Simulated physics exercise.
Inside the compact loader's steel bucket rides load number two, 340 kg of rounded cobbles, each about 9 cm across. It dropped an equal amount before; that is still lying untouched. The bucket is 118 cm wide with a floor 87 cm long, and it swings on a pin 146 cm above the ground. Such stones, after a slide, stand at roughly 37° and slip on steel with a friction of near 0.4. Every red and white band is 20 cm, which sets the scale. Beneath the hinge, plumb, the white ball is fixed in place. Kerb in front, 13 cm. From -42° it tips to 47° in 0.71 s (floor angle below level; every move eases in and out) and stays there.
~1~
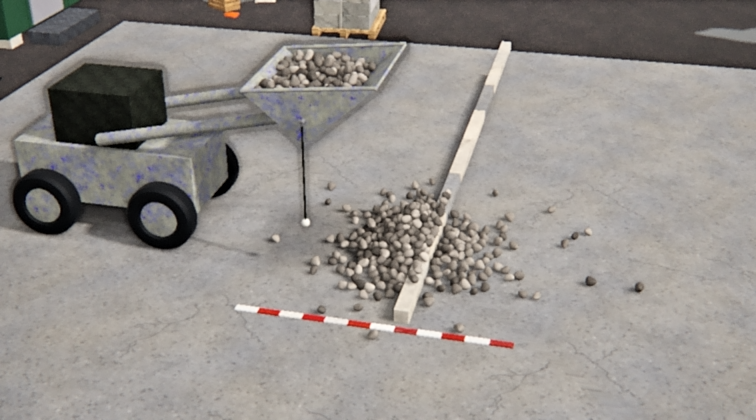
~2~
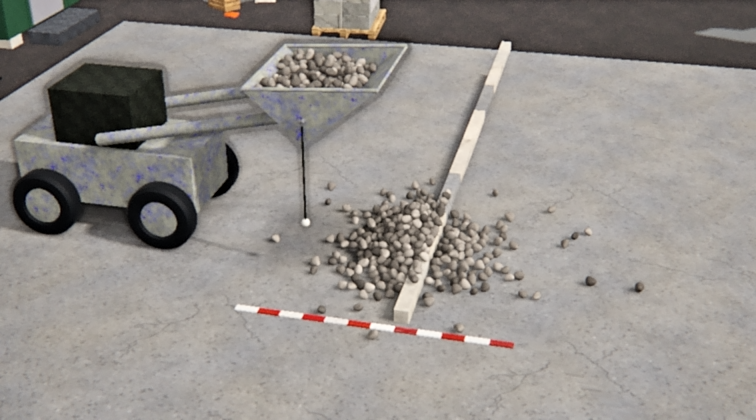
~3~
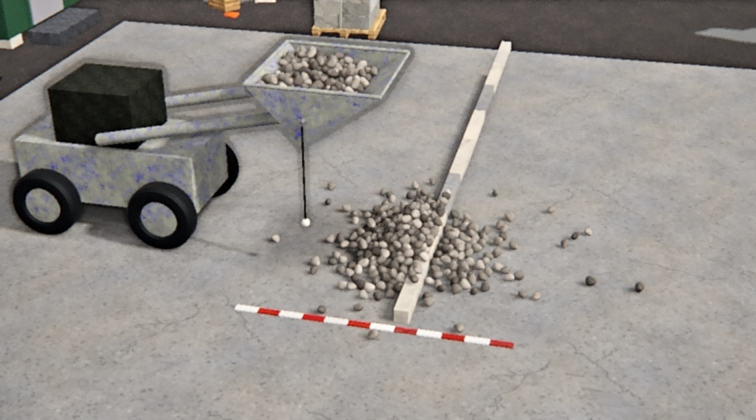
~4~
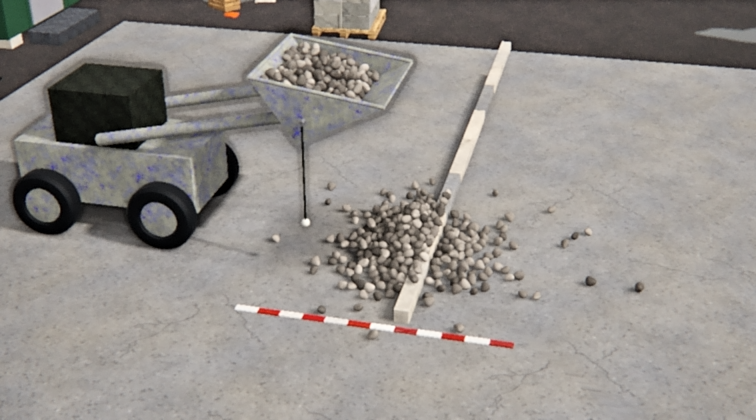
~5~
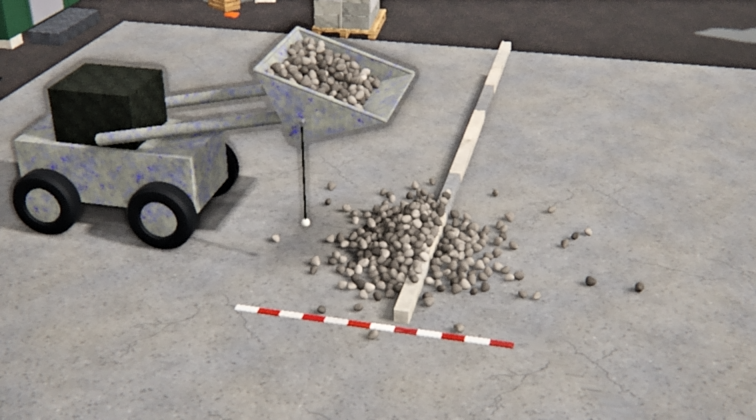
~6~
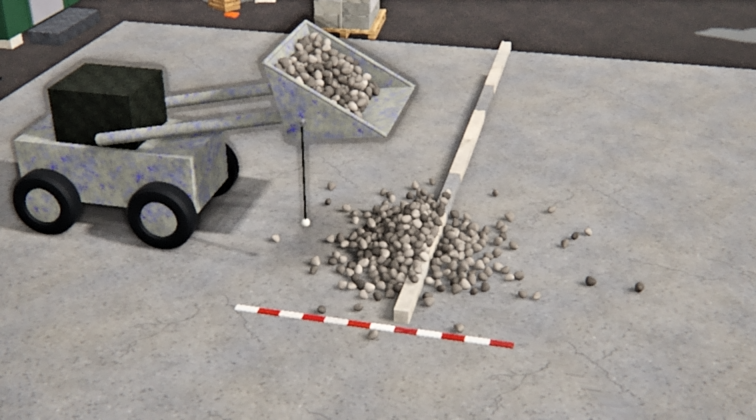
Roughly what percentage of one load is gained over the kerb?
Roughly 36 per cent.
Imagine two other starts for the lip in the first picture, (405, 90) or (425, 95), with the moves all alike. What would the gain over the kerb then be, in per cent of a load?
I'd expect near 75 per cent first and near 95 per cent next.
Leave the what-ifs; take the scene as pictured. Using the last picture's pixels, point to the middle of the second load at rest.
Middle: Approx. (410, 237) px.
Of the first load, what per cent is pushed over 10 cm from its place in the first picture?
Roughly 20 per cent of them.
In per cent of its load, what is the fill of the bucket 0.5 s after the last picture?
Close to 75 in a hundred.
Then, 0.2 s after the last picture the floor is at 33°; in per cent of one load, 100 in the bucket, 76 on this side of the kerb, 23 over the kerb; the foremost stones are at (571, 258).
Then, 0.5 s after the last picture the floor is at 47°; in per cent of one load, 76 in the bucket, 101 on this side of the kerb, 23 over the kerb; the foremost stones are at (571, 258).
Then, 0.9 s after the last picture the floor is at 47°; in per cent of one load, 9 in the bucket, 156 on this side of the kerb, 35 over the kerb; the foremost stones are at (571, 258).
Then, 3.5 s after the last picture the floor is at 47°; in per cent of one load, 0 in the bucket, 140 on this side of the kerb, 59 over the kerb; the foremost stones are at (604, 248). Net gain over the kerb, 36.
